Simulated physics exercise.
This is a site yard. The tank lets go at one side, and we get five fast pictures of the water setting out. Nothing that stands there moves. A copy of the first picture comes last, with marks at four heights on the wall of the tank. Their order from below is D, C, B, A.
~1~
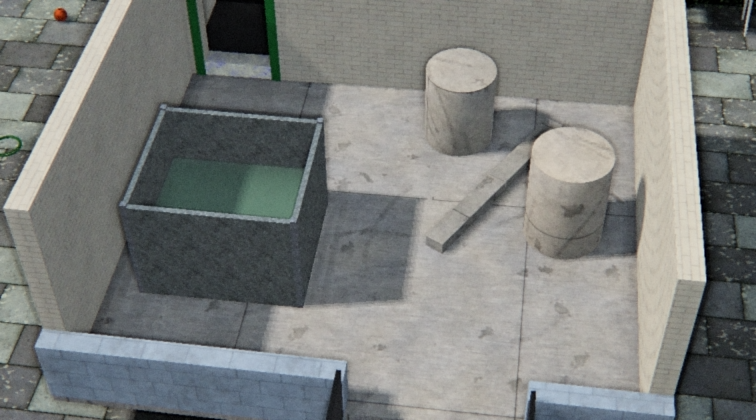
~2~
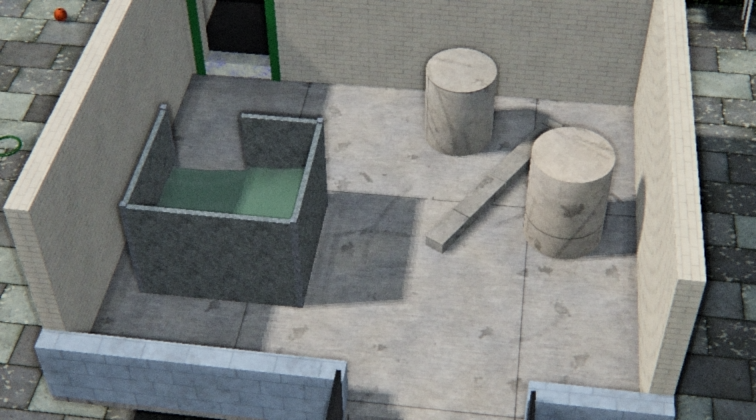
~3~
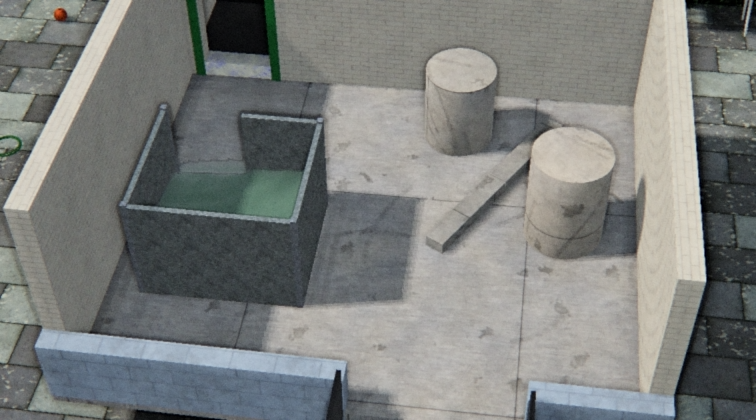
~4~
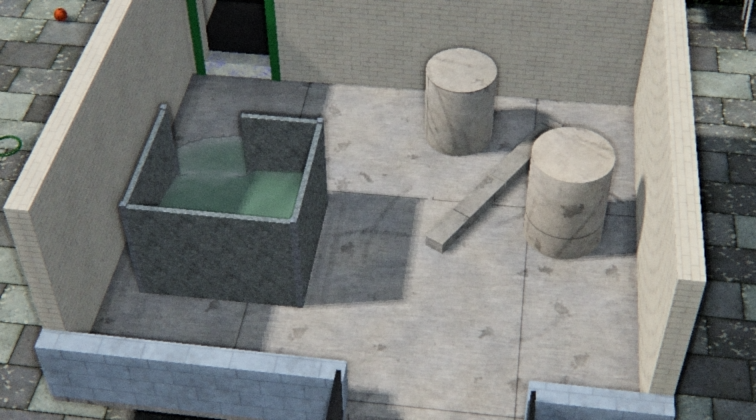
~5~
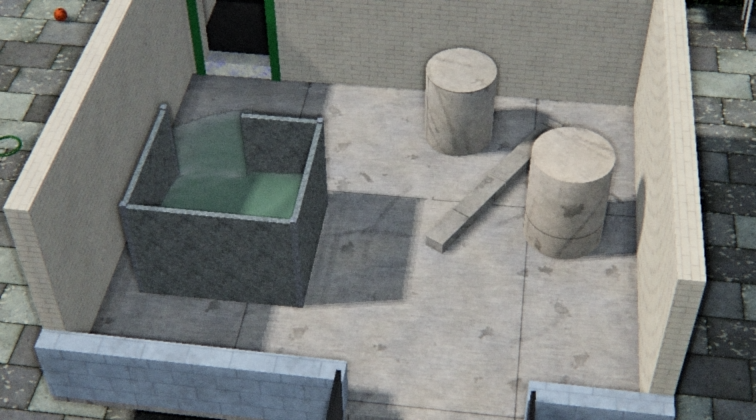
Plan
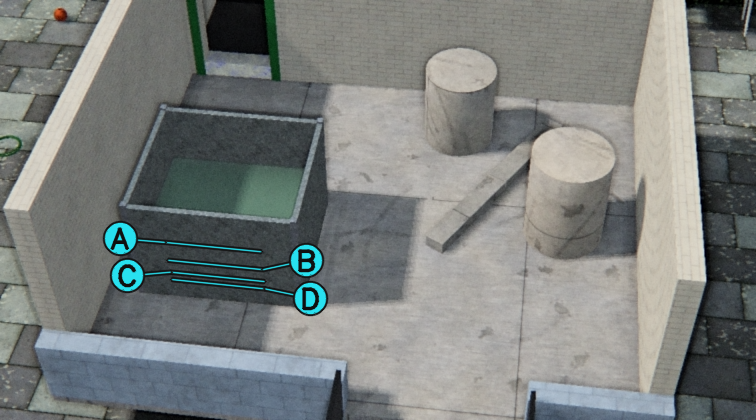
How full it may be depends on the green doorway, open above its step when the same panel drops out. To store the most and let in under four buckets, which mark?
It is C.
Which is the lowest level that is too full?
It is B.
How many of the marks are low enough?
Two.
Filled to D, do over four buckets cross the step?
No, that is safe.
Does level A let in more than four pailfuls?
Yes, it does.
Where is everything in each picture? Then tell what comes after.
In the first picture, water in the tank at rest, its middle at (232, 207); foot of the green doorway at (239, 77); open gate at (437, 368).
In the second picture, water covers 1 % of the ground, its front hidden from here.
In the third picture, water covers 3 % of the ground, its front hidden from here.
In the fourth picture, water covers 6 % of the ground, its front hidden from here.
In the fifth picture, water covers 10 % of the ground, its front hidden from here.
In cyan, A at (212, 247); B at (215, 265); C at (217, 276); D at (218, 284); from the bottom up D, C, B, A.
With A, dozens of bucketfuls pour in.
With B, about 9 bucketfuls get in.
With C, a bucket or two gets in.
With D, nothing gets over.
